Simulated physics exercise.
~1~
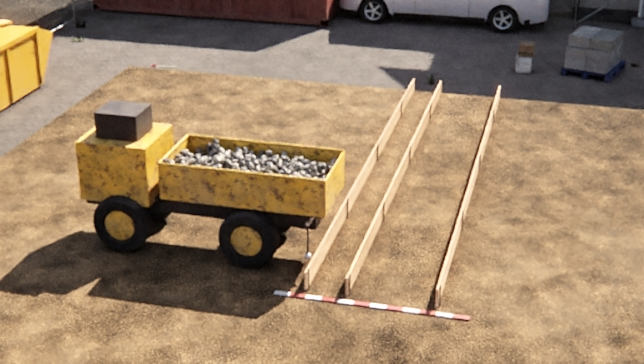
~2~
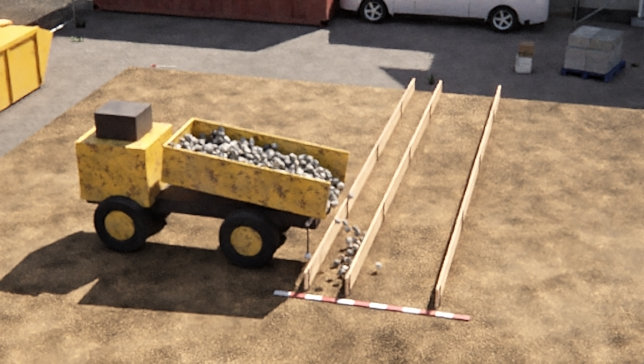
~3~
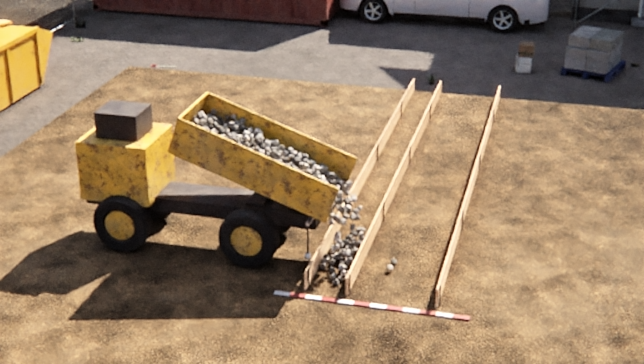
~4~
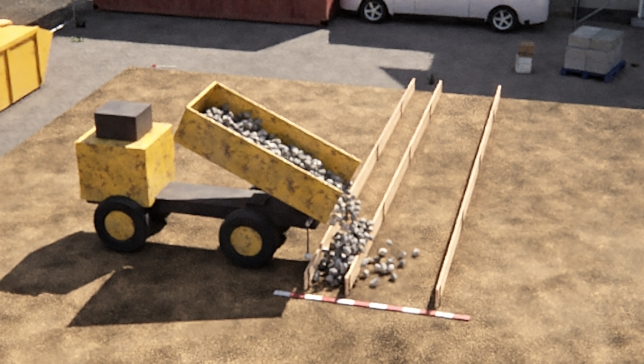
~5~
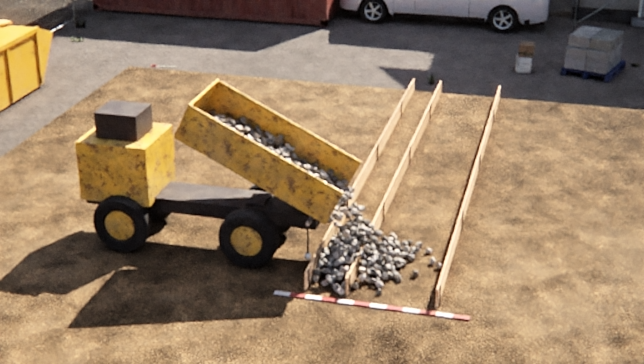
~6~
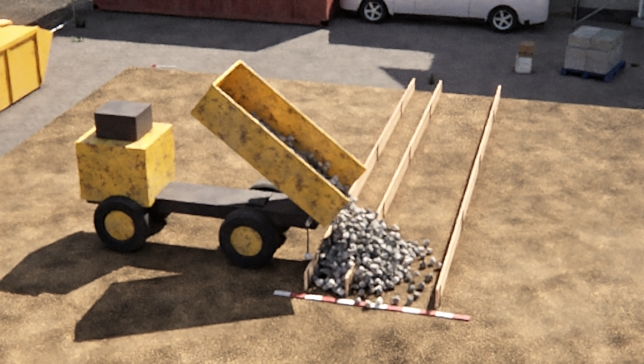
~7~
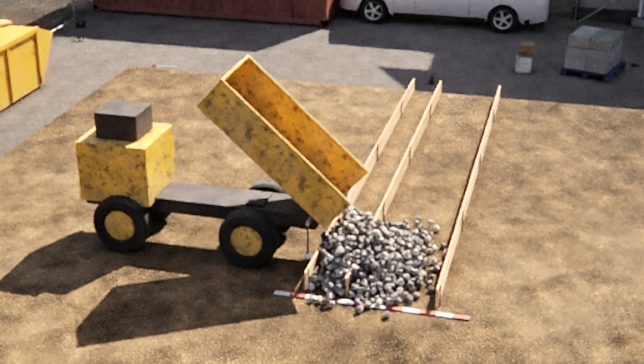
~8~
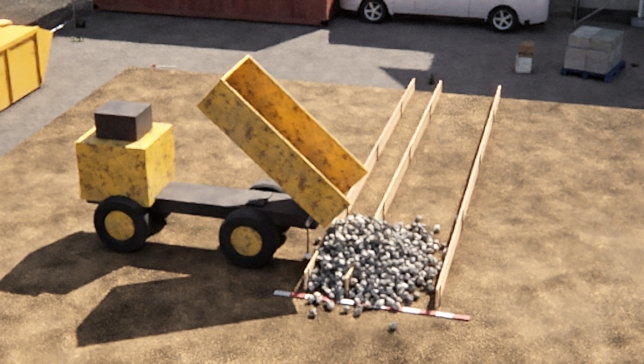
A yellow tipper raises its body and pours grey stones into a heap between boards.
